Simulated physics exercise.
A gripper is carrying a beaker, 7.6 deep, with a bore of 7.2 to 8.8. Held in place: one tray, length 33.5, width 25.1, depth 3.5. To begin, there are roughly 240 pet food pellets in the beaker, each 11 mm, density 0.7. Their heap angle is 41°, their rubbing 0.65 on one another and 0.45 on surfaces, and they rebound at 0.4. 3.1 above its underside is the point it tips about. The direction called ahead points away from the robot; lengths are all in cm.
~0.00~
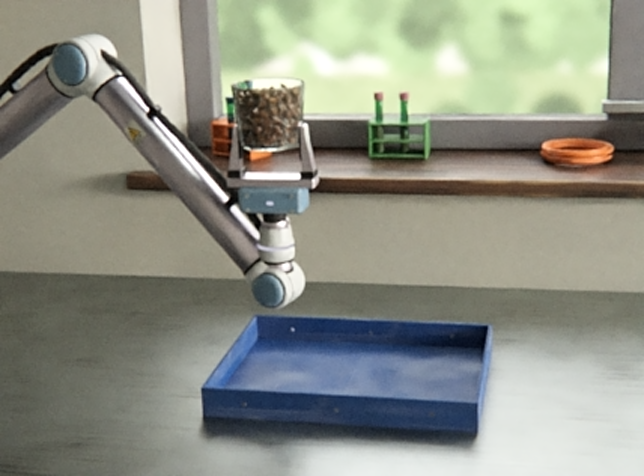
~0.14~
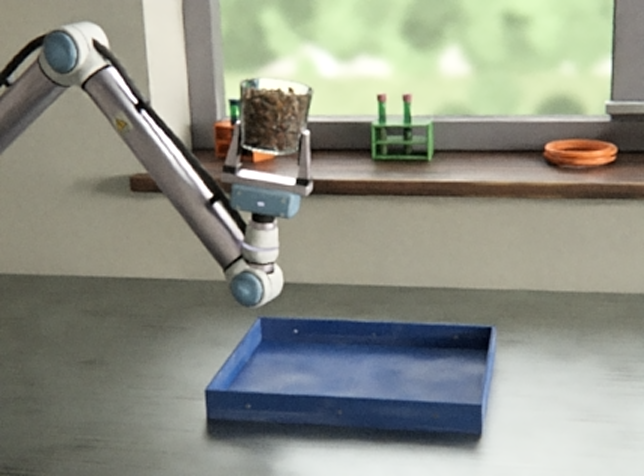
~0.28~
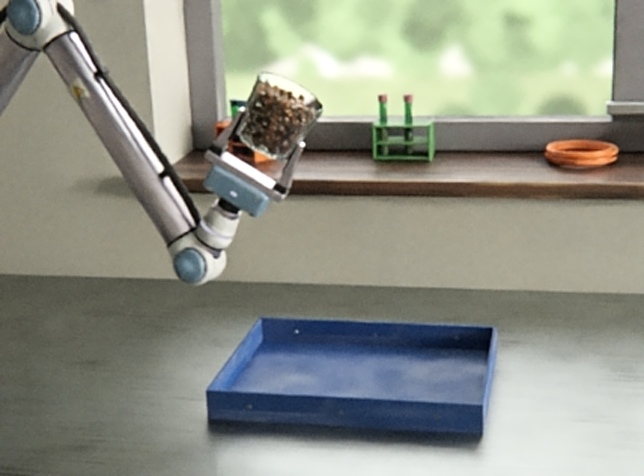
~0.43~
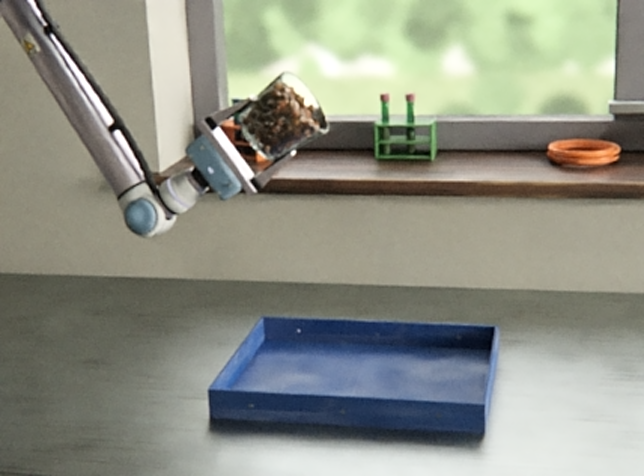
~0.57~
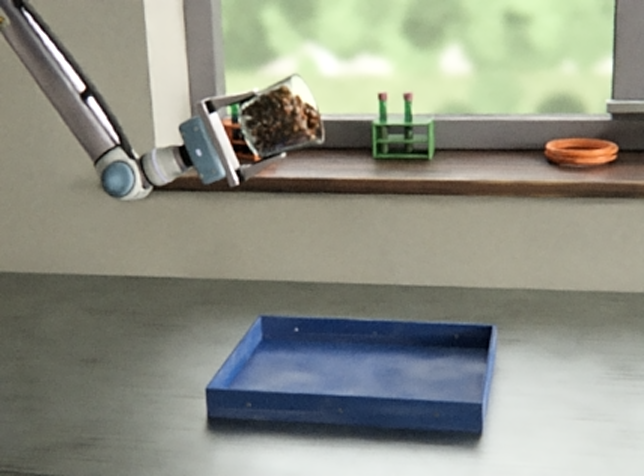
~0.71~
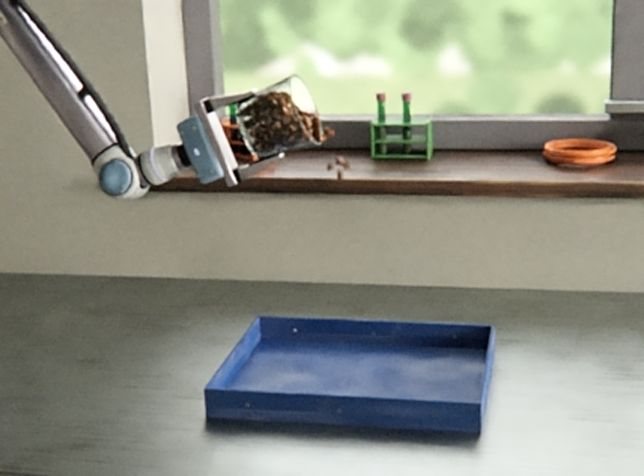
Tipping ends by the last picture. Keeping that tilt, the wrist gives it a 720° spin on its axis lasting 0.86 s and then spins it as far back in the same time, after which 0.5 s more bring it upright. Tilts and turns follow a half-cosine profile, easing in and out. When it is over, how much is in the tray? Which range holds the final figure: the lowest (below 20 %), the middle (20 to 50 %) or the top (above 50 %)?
It sits in the lowest range, below 20 %.
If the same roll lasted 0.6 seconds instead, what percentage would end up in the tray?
In that case around 10 percent.
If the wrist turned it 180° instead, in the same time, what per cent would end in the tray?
Estimate: Near 20 %.
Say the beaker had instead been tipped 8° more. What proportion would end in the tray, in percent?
In that case I'd expect around 30 per cent.
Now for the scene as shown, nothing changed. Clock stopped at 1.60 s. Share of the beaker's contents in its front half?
Around 45 percent.
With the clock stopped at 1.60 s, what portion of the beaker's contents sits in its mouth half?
Share in mouth half: Approx. 50 %.
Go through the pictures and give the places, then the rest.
Beaker middle at (270, 116), upright; upper third of the load around (268, 99), from x 240 to 300, top at y 90; 244 in the beaker, in the first frame.
Beaker middle at (274, 117), tipped 9°; upper third of the load around (271, 100), from x 245 to 305, top at y 90, in the second frame.
Beaker middle at (277, 119), tipped 31°; upper third of the load around (276, 102), from x 245 to 315, top at y 85, in the third frame.
Beaker middle at (280, 119), tipped 55°; upper third of the load around (281, 103), from x 245 to 315, top at y 85, in the fourth frame.
Beaker middle at (279, 120), tipped 69°; upper third of the load around (279, 105), from x 245 to 315, top at y 90, in the fifth frame.
Beaker middle at (277, 120), tipped 70°; upper third of the load around (275, 108), from x 245 to 345, top at y 95; 240 in the beaker, 4 in flight or on a rim, in the sixth frame.
After 1.60 s, tipped 70°, highest piece 38 above the table; 219 in the beaker, 20 in the tray, 5 in flight or on a rim.
After 2.49 s, tipped 68°, highest piece 38 above the table; 210 in the beaker, 26 in the tray, 5 on the table or floor, 3 in flight or on a rim.
After 3.13 s, upright, highest piece 40 above the table; 208 in the beaker, 29 in the tray, 7 on the table or floor.
After 3.83 s, upright, highest piece 40 above the table; 208 in the beaker, 29 in the tray, 7 on the table or floor.
At rest, 208 in the beaker, 29 in the tray, 7 on the table or floor. That is 12 % in the tray.
